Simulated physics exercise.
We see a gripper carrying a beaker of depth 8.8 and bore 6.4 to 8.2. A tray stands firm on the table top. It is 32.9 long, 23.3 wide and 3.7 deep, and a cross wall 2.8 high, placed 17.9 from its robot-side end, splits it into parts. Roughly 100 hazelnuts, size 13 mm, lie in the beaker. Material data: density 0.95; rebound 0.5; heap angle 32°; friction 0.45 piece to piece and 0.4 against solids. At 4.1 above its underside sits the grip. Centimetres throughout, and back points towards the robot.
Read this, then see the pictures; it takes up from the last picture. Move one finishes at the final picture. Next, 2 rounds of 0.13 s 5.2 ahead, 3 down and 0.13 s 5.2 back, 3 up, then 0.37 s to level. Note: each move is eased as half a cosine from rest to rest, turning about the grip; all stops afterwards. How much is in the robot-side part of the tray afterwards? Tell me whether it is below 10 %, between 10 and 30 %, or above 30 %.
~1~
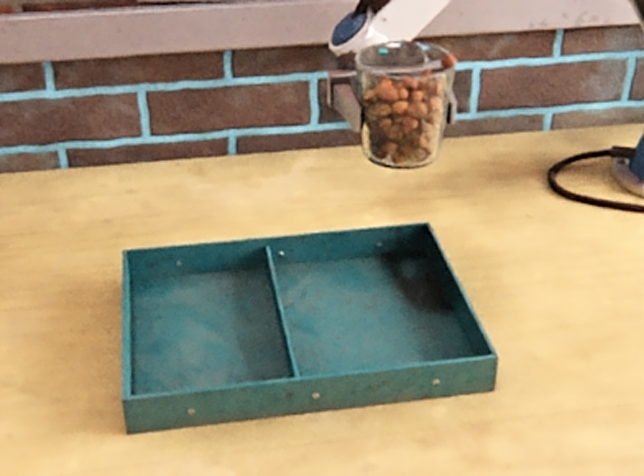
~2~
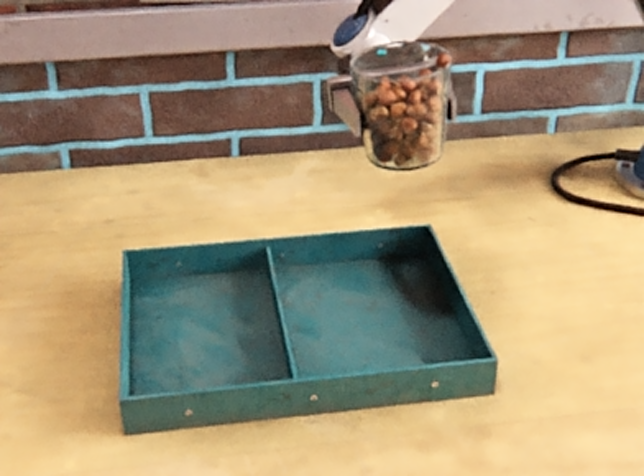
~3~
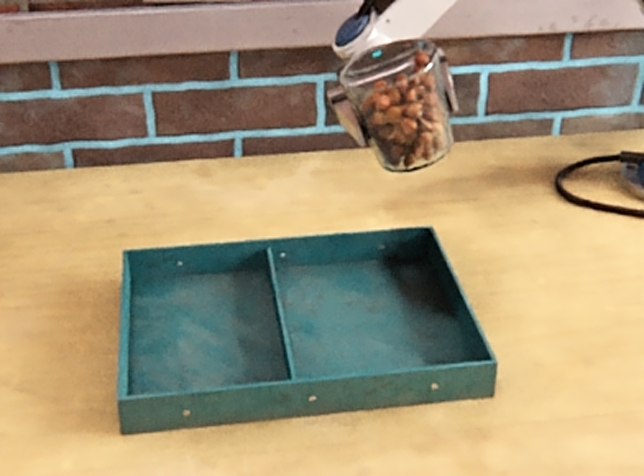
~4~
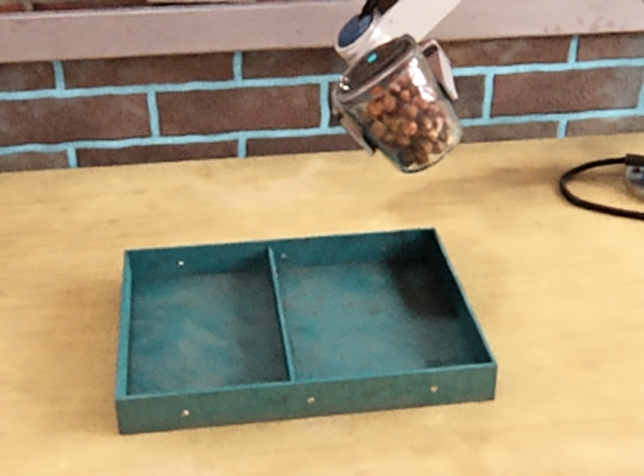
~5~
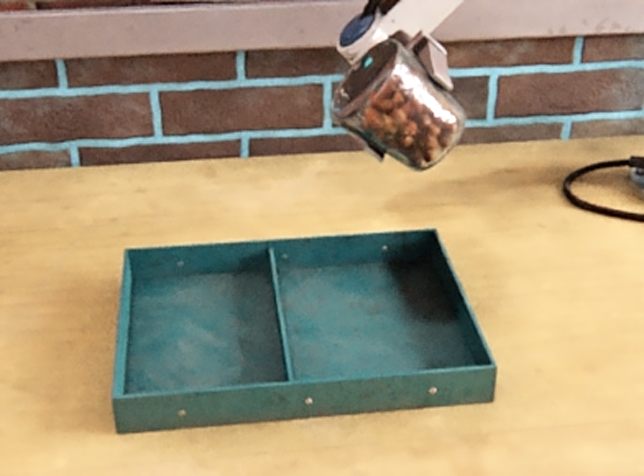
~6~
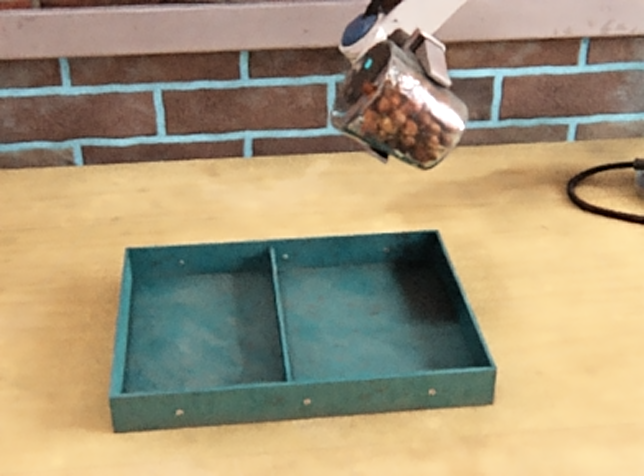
That share comes out below 10 %.
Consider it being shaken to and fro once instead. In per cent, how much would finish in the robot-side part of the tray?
Approx. 0 per cent.
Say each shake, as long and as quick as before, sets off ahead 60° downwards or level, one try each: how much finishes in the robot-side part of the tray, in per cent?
Estimates, in order: 0 % then 15 %.
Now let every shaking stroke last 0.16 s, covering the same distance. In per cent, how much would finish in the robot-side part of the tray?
Estimate: Near 0 per cent.
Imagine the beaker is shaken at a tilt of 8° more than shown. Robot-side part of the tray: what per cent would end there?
It would then be near 5 per cent.
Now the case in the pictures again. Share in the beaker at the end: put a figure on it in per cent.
I'd put it close to 95 per cent.
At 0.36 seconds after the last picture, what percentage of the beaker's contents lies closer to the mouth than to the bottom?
Near 35 %.
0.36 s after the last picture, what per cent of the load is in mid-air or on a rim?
It amounts to roughly 2 in a hundred.
Then, 0.36 s on, tilted 54° forward, highest piece 23 above the table; 102 in the beaker, 1 in the far-side part, 2 in flight or on a rim.
Then, 0.71 s on, tilted 25° forward, highest piece 26 above the table; 98 in the beaker, 4 in the robot-side part, 2 in the far-side part, 1 in flight or on a rim.
Then, 1.09 s on, level, highest piece 27 above the table; 98 in the beaker, 5 in the robot-side part, 2 in the far-side part.
Then, 2.14 s on, level, highest piece 27 above the table; 98 in the beaker, 5 in the robot-side part, 2 in the far-side part.
In the end, 98 in the beaker, 5 in the robot-side part, 2 in the far-side part. That is 5 % in the robot-side part of the tray.
